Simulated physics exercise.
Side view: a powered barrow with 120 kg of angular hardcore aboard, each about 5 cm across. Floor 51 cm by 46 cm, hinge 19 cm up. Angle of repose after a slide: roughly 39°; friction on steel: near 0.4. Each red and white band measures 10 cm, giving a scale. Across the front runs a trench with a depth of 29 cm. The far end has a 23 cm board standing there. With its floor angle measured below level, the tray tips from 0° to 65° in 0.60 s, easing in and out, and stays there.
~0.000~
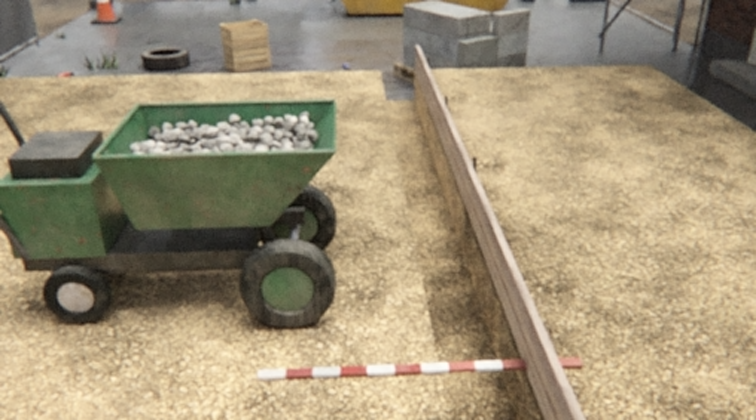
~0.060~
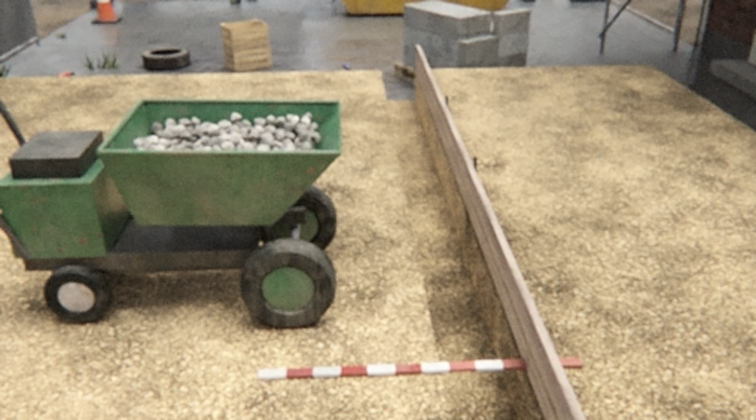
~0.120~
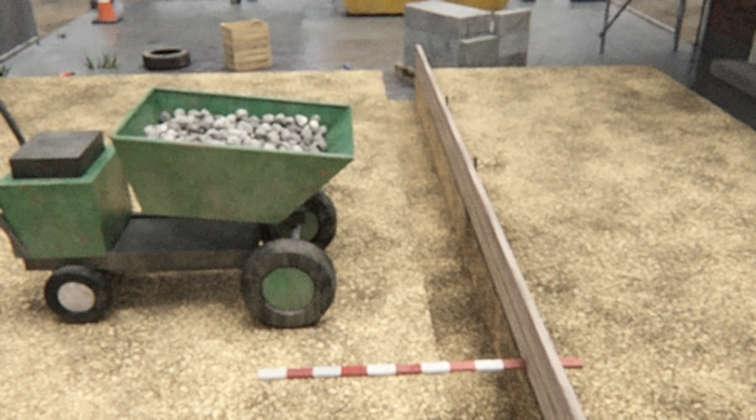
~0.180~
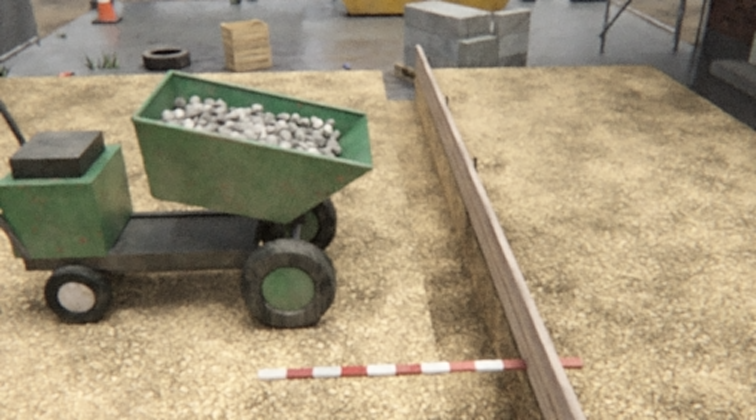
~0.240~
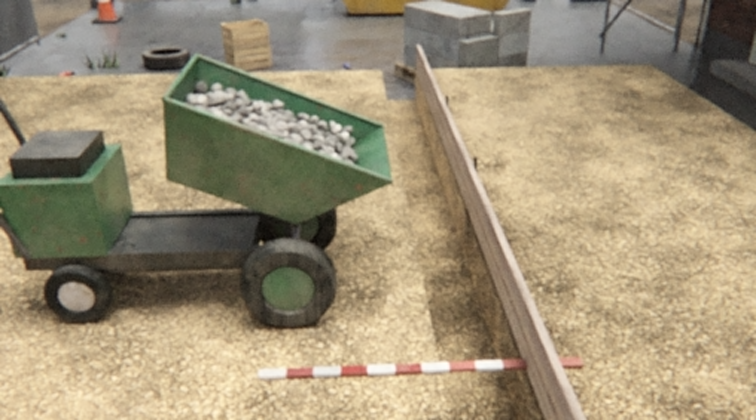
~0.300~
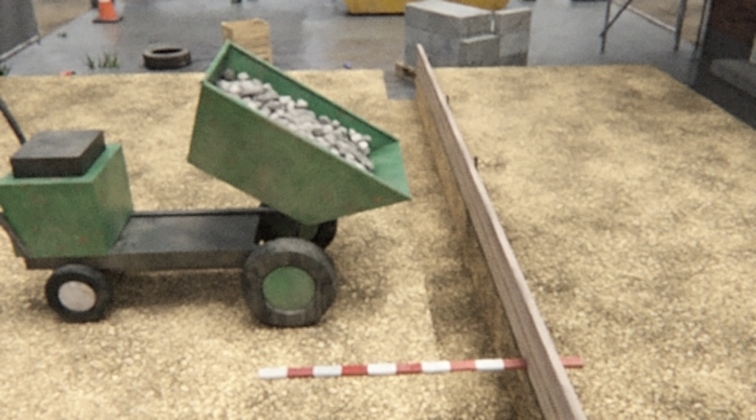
The video shows a green powered barrow loaded with grey stones standing on gravelly ground left of a long wooden board, as its tray gradually tilts, the rear rising and the lip lowering toward the right, stones still inside.
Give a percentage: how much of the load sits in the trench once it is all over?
69 %.
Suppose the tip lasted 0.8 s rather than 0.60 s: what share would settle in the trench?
Then roughly 65 percent.
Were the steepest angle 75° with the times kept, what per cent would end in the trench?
Some 95% would finish there.
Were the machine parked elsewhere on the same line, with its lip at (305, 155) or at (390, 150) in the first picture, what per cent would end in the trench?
First some 75, then 15 per cent.
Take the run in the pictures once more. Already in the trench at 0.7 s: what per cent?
Roughly 15 percent of the load.
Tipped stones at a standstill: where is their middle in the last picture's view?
(462, 318).
After 0.4 s the floor is at 55°; 100 % in the tray; the foremost stones are at (409, 208).
After 0.7 s the floor is at 65°; 87 % in the tray, 13 % in the trench; the foremost stones are at (498, 262).
After 1.0 s the floor is at 65°; 43 % in the tray, 52 % in the trench, 4 % past the trench; the foremost stones are at (608, 269).
After 3.0 s the floor is at 65°; 27 % in the tray, 69 % in the trench, 4 % past the trench; the foremost stones are at (669, 277).
